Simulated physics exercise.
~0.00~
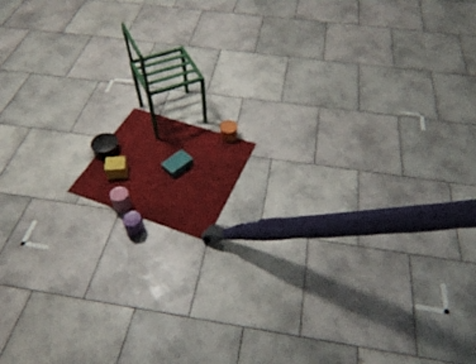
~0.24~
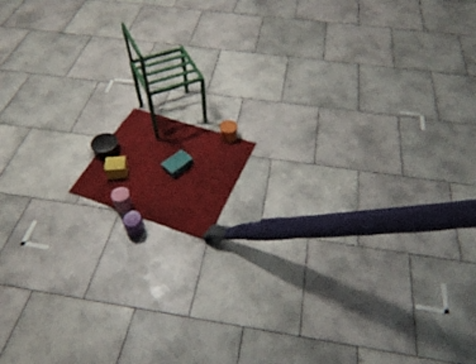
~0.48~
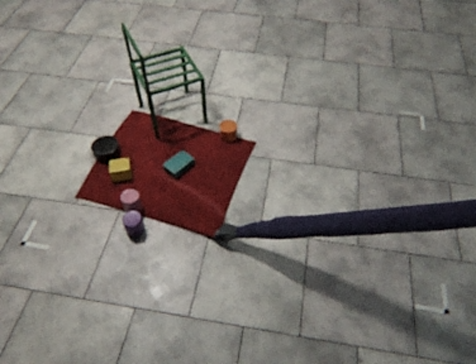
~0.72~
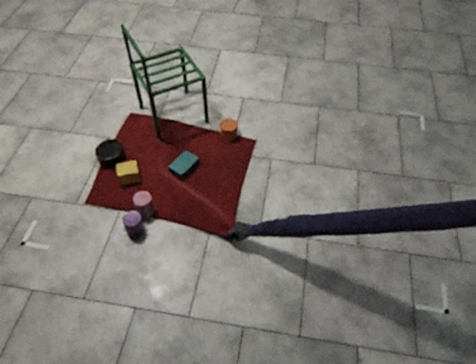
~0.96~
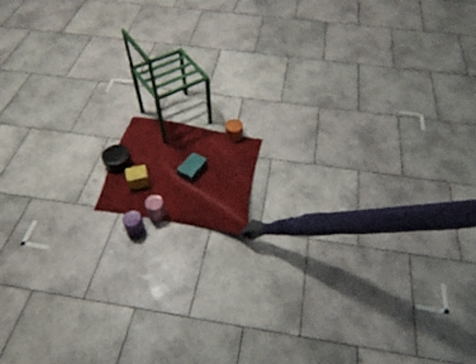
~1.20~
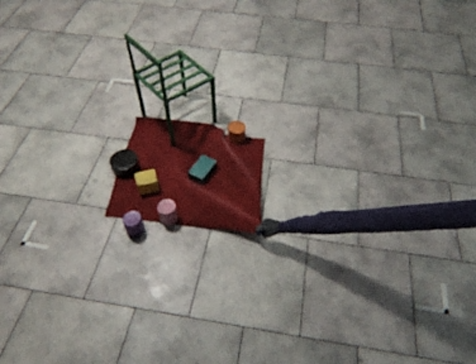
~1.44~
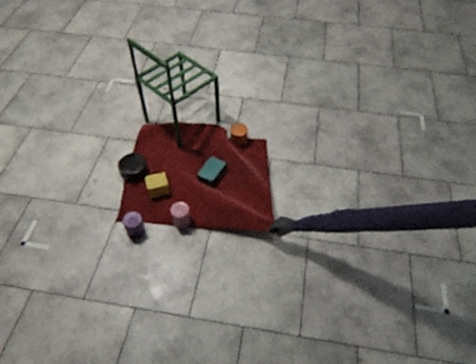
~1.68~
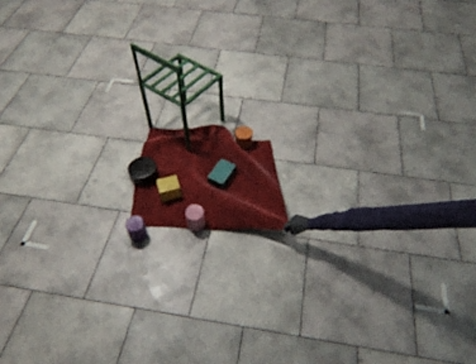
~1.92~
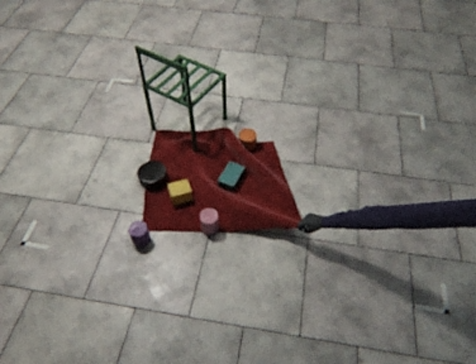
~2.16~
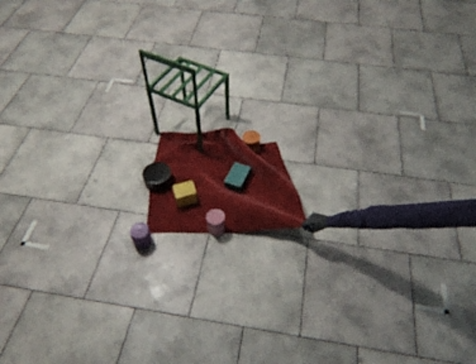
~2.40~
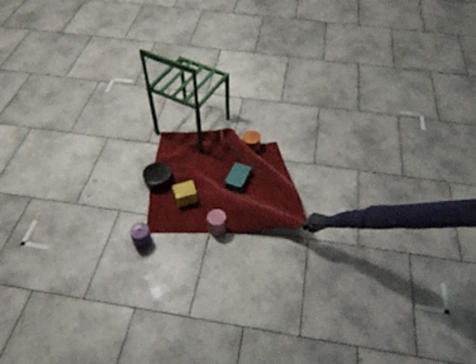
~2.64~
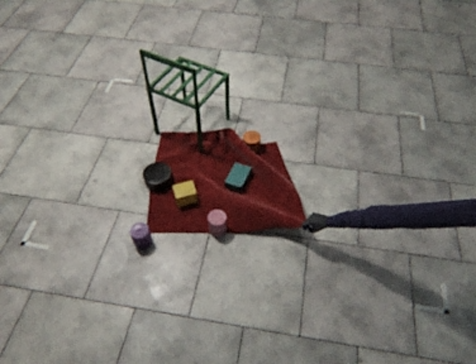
Tiled floor, a dark arm dragging a red rug rightward with its tubs, crates and green chair, purple tub left beside it.
